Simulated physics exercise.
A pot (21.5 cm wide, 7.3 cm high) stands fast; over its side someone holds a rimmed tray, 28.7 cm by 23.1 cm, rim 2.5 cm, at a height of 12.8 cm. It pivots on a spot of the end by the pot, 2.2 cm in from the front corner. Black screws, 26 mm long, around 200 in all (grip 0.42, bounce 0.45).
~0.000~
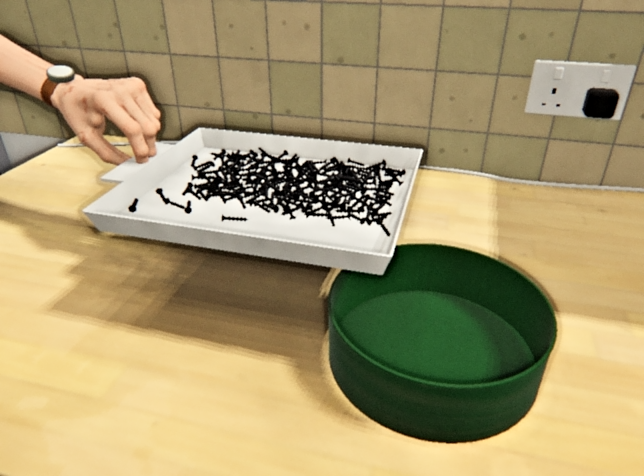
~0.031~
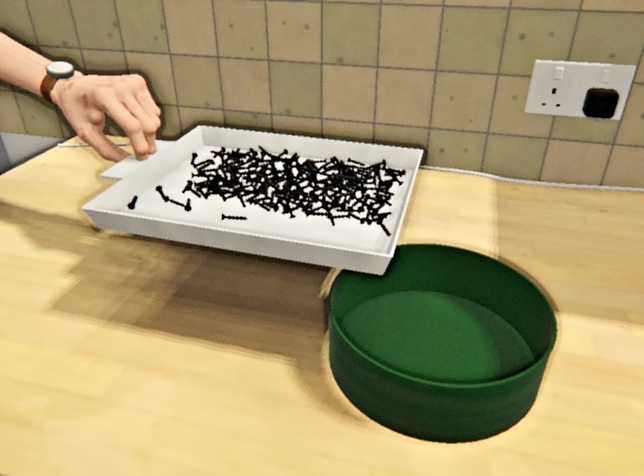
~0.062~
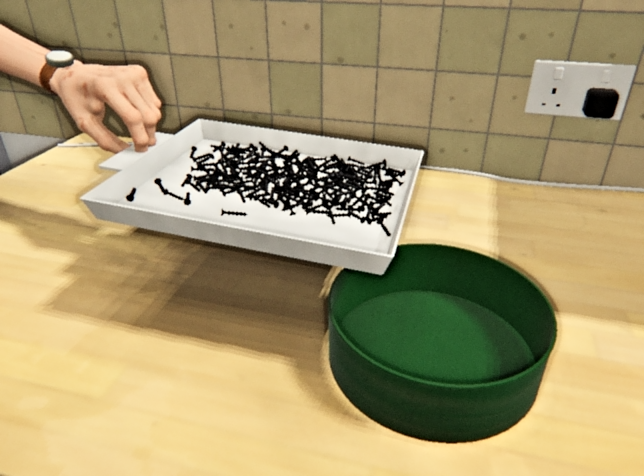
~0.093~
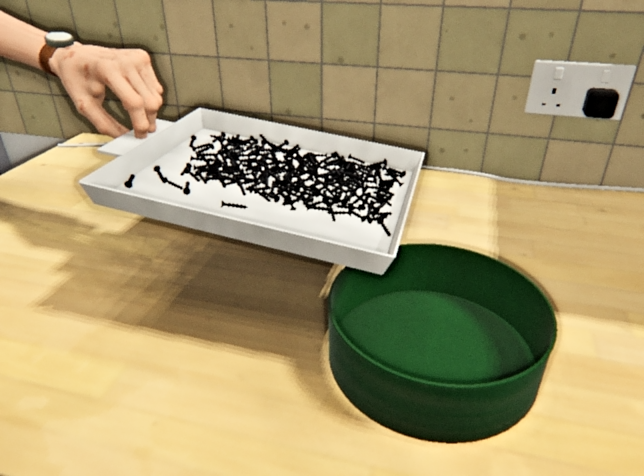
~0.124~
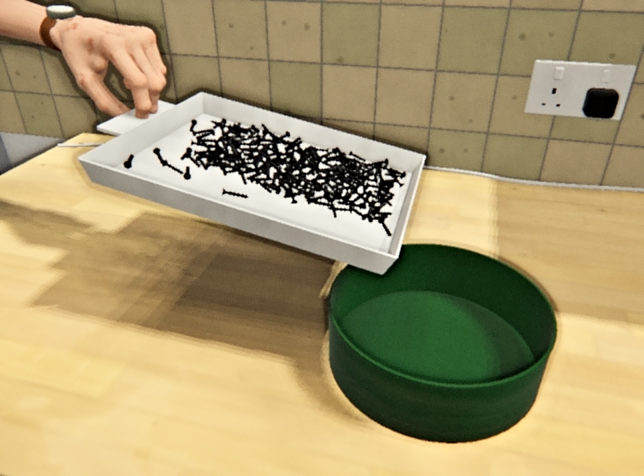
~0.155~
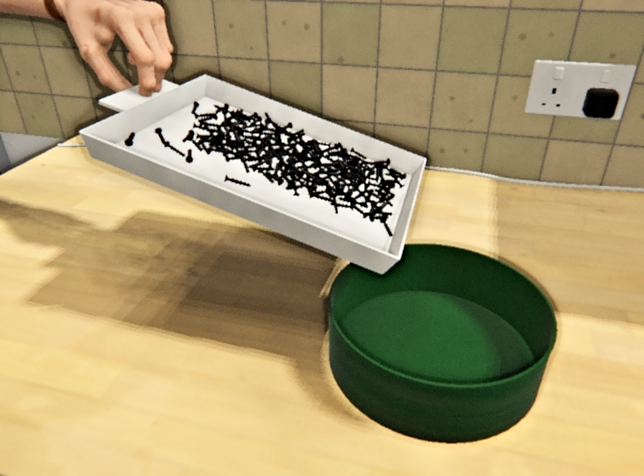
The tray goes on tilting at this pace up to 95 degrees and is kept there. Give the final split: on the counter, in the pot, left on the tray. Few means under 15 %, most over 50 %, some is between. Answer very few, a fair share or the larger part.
Counter the larger part, pot a fair share, tray very few.
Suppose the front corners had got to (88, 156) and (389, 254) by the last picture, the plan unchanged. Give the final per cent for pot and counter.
Pot 90, counter 10.
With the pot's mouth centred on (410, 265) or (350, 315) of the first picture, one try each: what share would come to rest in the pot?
About 75 and 5 per cent.
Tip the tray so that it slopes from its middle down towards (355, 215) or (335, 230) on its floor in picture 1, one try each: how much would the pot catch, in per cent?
About 80 and 95 per cent.
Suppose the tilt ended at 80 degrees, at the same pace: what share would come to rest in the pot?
Then about 35 per cent.
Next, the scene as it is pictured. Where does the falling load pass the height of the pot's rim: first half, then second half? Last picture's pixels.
At about (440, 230), then at (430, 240).
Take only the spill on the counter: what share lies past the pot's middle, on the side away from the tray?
Roughly 60 per cent.
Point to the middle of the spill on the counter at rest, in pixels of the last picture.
At about (459, 271).
After 0.39 s, tilt 56 degrees; the tray holds 100 %, the pot 0 %.
After 0.55 s, tilt 83 degrees; the tray holds 85 %, the pot 0 %.
After 0.83 s, tilt 95 degrees; the tray holds 0 %, the pot 35 %.
By 1.9 s all is still; counter 65 %, pot 35 %, tray 0 %.
